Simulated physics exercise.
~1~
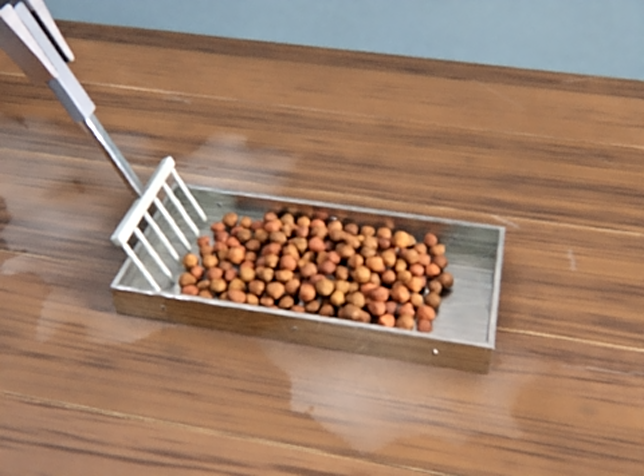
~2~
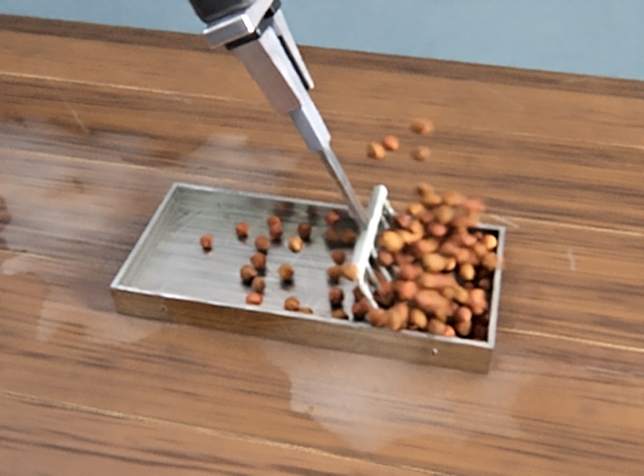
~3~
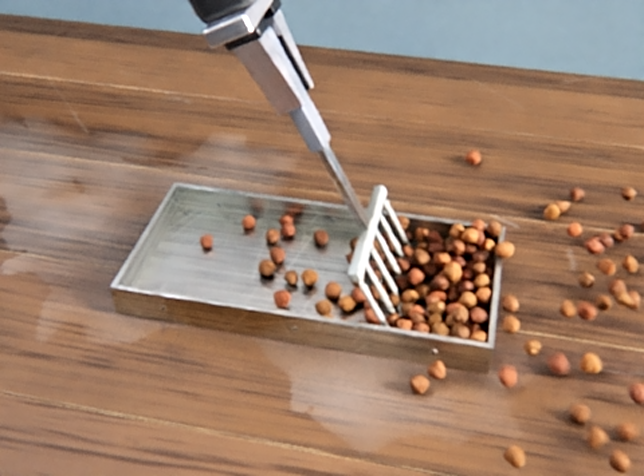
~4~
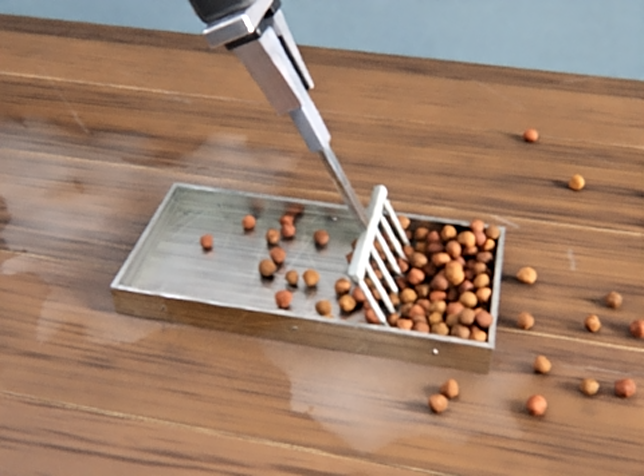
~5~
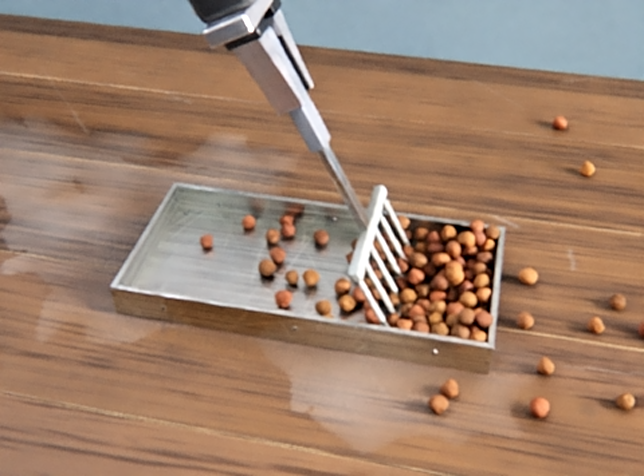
A robotic arm sweeps hazelnuts rightward in a tin with a fork, scattering some across the table.
